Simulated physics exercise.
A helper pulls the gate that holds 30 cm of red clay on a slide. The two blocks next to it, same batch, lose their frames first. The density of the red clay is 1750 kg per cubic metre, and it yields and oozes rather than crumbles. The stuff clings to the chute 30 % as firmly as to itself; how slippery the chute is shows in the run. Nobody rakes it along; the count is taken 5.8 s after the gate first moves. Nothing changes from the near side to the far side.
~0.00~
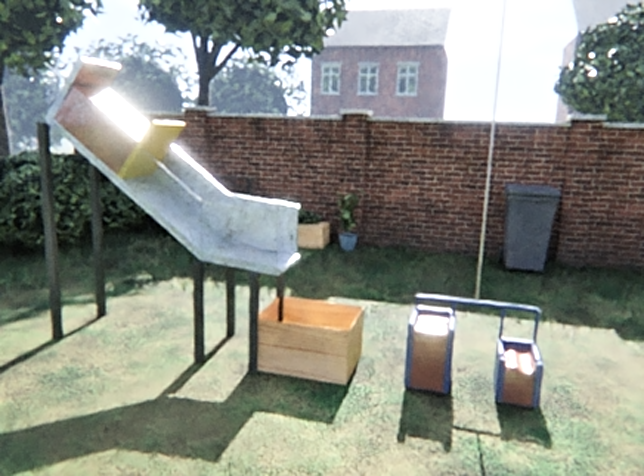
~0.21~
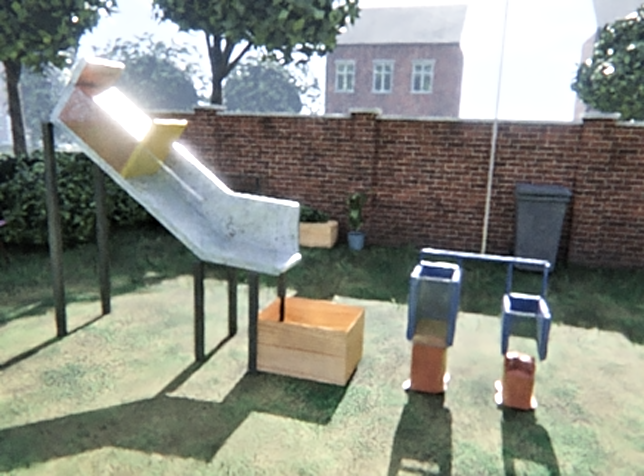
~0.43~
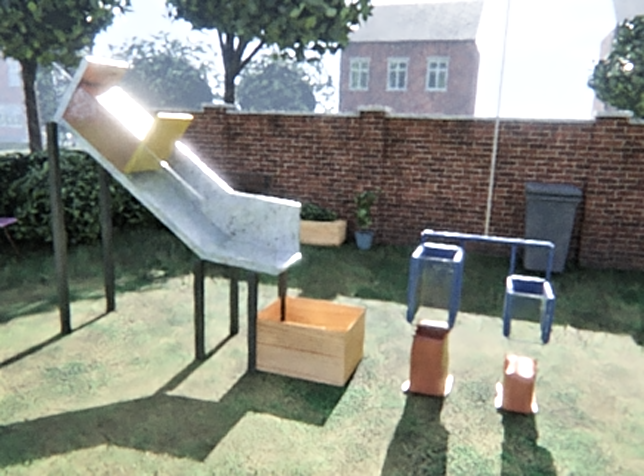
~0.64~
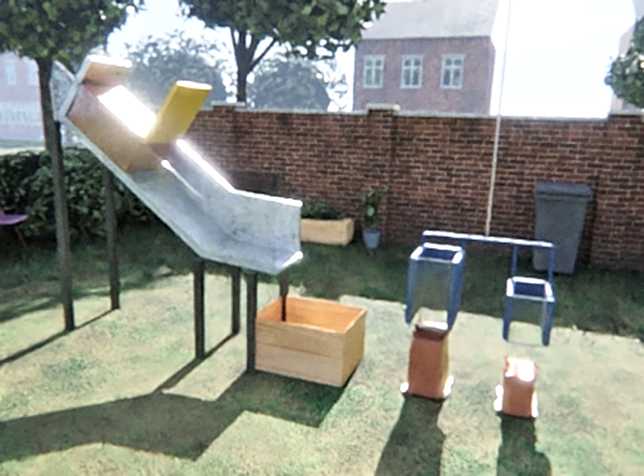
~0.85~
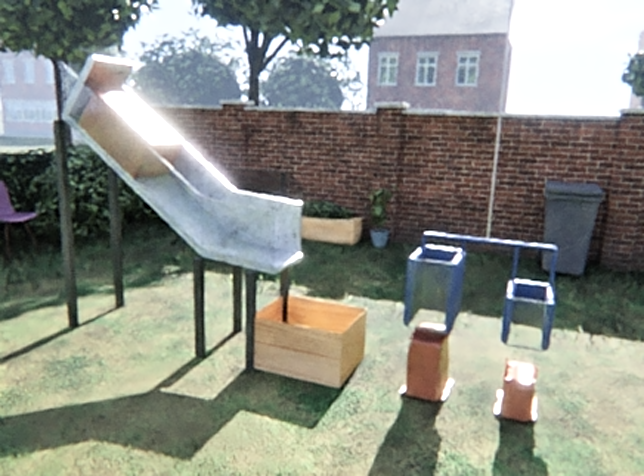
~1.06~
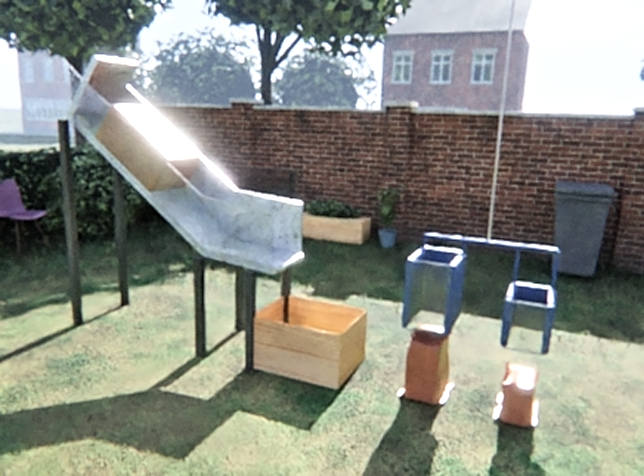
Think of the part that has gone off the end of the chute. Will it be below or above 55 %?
Expect below 55 %.
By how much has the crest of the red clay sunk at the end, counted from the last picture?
Some 69.5 cm.
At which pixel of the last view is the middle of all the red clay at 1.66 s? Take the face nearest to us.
Around (208, 223).
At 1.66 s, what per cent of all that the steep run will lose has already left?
Some 60 per cent.
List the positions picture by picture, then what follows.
Leading edge of the red clay at (136, 144); blocks stand 38 cm, 22 cm (left to right), in the first frame.
Leading edge of the red clay at (137, 143); blocks stand 38 cm, 22 cm (left to right), in the second frame.
Leading edge of the red clay at (139, 142); blocks stand 38 cm, 22 cm (left to right), in the third frame.
Leading edge of the red clay at (141, 141); blocks stand 38 cm, 22 cm (left to right), in the fourth frame.
Leading edge of the red clay at (150, 147); blocks stand 38 cm, 22 cm (left to right), in the fifth frame.
Leading edge of the red clay at (167, 162); blocks stand 38 cm, 22 cm (left to right), in the sixth frame.
After 1.66 s, 47 % is on the steep run, 53 % on the flatter one and 0 % past the end.
After 2.36 s, 6 % is on the steep run, 68 % on the flatter one and 26 % past the end.
After 3.06 s, 6 % is on the steep run, 67 % on the flatter one and 27 % past the end.
After 3.76 s, 6 % is on the steep run, 67 % on the flatter one and 27 % past the end.
After 6.18 s, at the end, 6 % is on the steep run, 67 % on the flatter one and 27 % past the end.
